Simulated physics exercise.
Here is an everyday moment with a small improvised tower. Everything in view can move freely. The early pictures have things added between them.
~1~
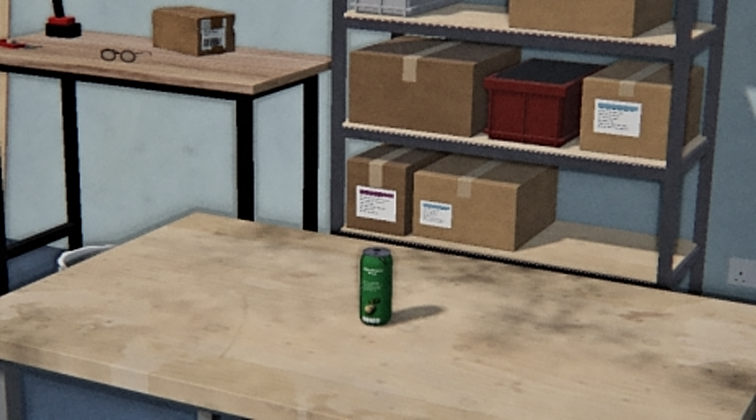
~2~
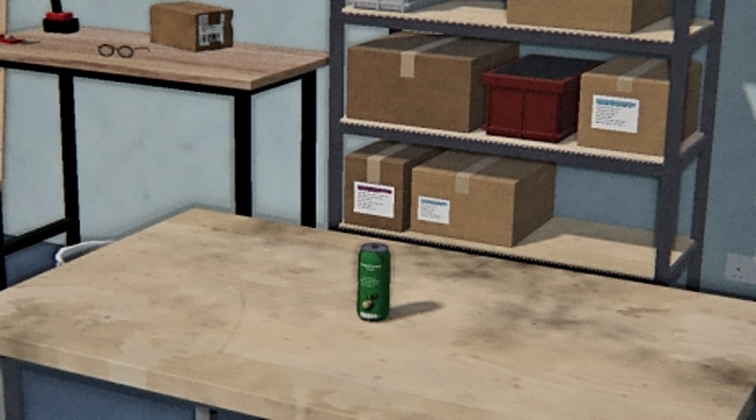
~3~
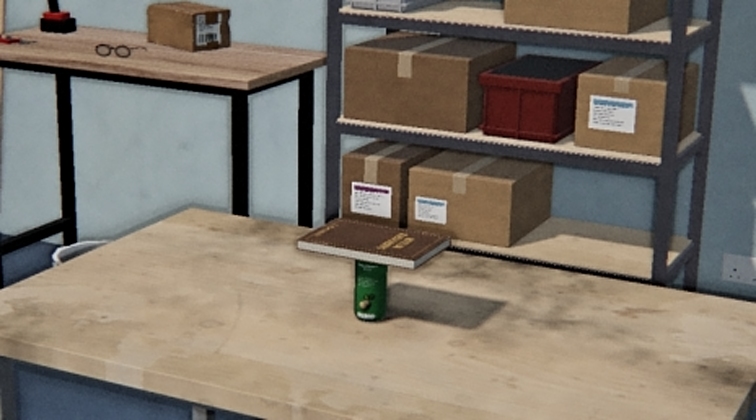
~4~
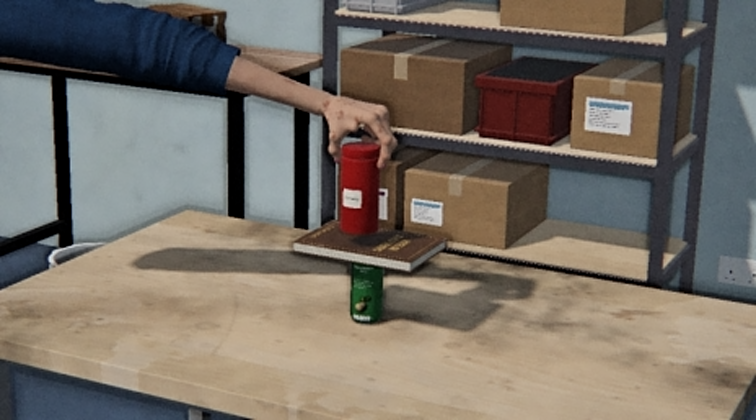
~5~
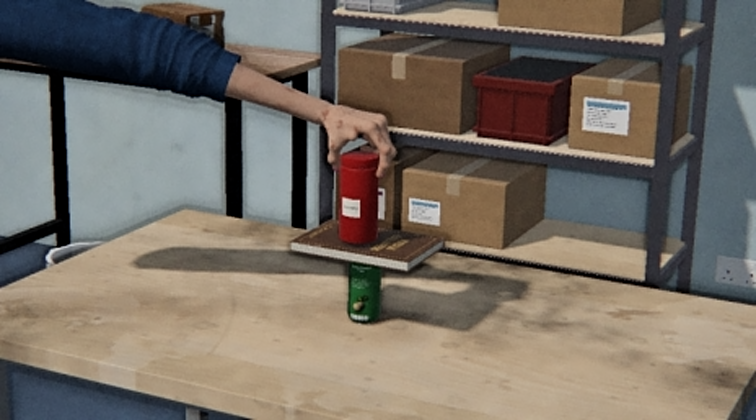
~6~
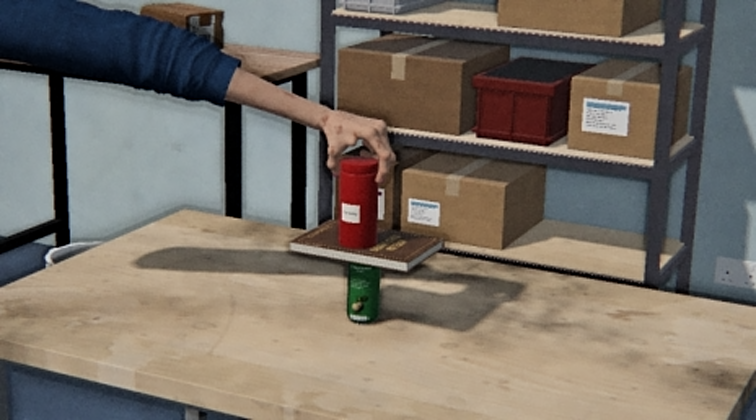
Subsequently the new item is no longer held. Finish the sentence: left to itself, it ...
... stays in place.
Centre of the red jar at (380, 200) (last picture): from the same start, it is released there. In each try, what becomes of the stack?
What happens next is that it remains standing.
Then, 0.20 s on from there, no change.
Then, 0.50 s on from there, red jar resting near (358, 203).
In the end, all 3 unmoved. At the end, from the last picture's camera, red jar near (358, 203). The stack holds.
